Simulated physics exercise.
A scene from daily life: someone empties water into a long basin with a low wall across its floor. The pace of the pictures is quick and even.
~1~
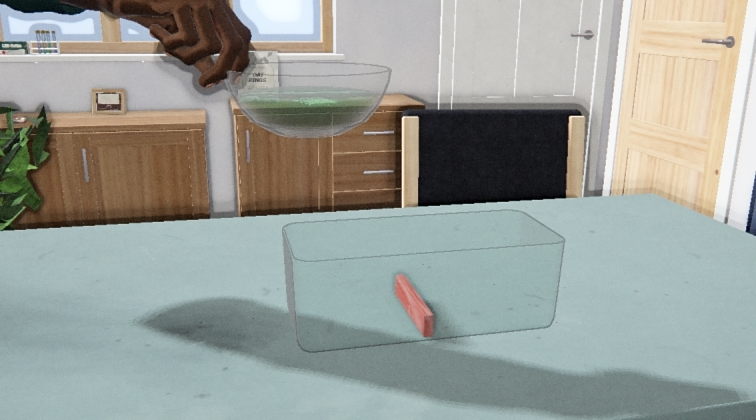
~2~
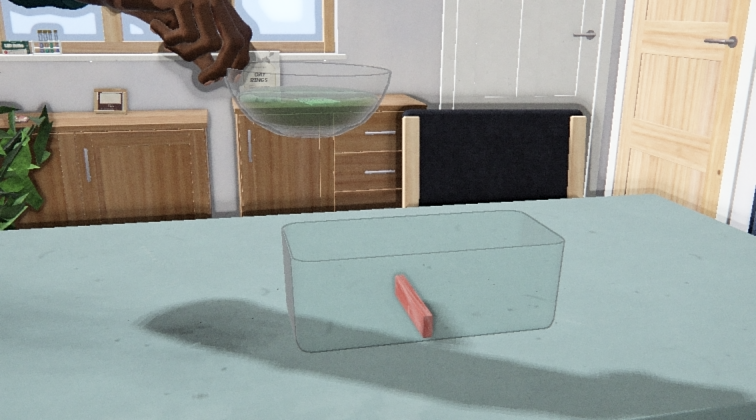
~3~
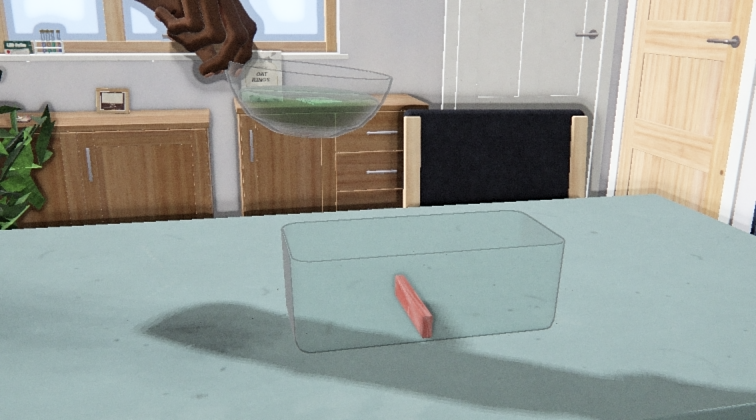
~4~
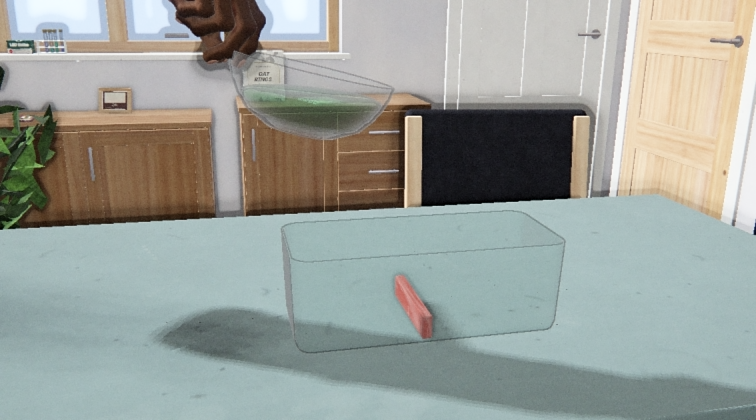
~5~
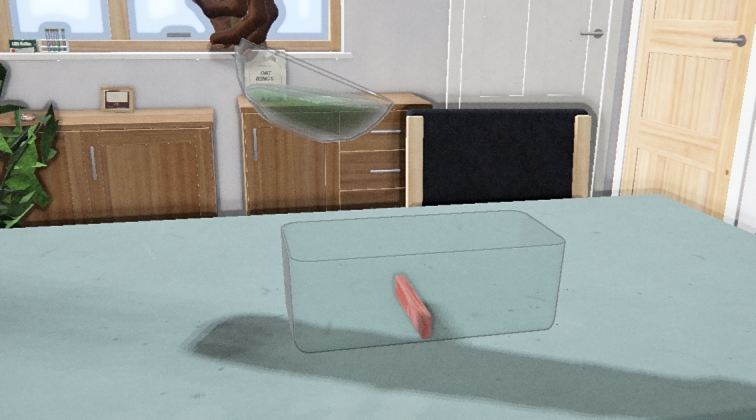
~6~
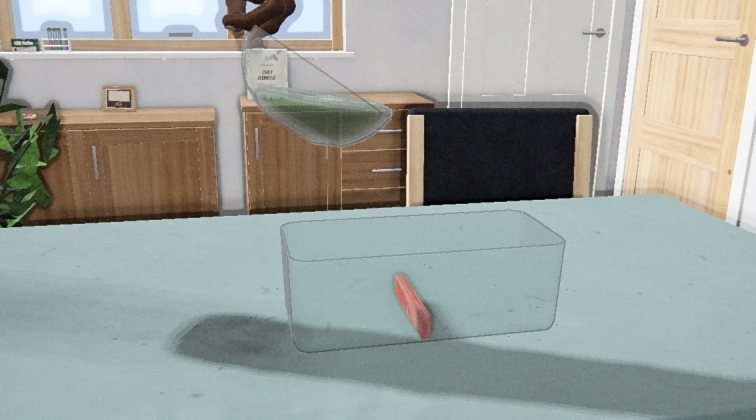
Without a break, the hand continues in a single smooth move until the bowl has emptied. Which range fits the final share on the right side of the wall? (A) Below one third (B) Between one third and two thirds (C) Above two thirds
Option B: Between one third and two thirds.
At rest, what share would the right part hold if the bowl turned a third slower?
It comes to around 60 per cent.
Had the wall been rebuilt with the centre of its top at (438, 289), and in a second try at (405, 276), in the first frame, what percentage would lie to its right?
Try 1: Some 25 %; try 2: 65 %.
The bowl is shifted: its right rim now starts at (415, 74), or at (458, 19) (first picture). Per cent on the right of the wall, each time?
Roughly 65 per cent, then roughly 70 per cent.
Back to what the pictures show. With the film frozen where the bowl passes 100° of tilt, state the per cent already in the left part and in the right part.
Left part 15 %; right part 50 %.
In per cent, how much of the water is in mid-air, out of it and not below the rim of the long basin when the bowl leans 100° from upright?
30 %.
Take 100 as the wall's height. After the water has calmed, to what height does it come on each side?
I'd put the left at about 50 and the right at about 50.
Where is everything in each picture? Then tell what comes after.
In the first picture, tilt 0°; pouring edge (388, 70); surface from (236, 95) to (377, 93); the long basin's rim runs from (288, 243) to (543, 226); the wall's top is at (413, 295).
In the second picture, tilt 2°; pouring edge (388, 72); surface from (235, 94) to (376, 94).
In the third picture, tilt 6°; pouring edge (389, 78); surface from (237, 91) to (377, 97).
In the fourth picture, tilt 13°; pouring edge (391, 88); surface from (239, 88) to (379, 100).
In the fifth picture, tilt 23°; pouring edge (390, 102); surface from (244, 88) to (384, 103).
In the sixth picture, tilt 34°; pouring edge (387, 118); surface from (252, 90) to (379, 104); 2 per cent is over the edge.
A moment on, the bowl is tipped right over and 3 per cent is still to pour, 16 is left of the wall and 51 right of it.
Next, the bowl is tipped right over and 0 per cent is still to pour, 39 is left of the wall and 54 right of it.
Then the bowl is tipped right over and 0 per cent is still to pour, 43 is left of the wall and 53 right of it.
Later the bowl is tipped right over and 0 per cent is still to pour, 44 is left of the wall and 53 right of it.
At rest 44 per cent lies left of the wall, 53 right of it and 4 outside.
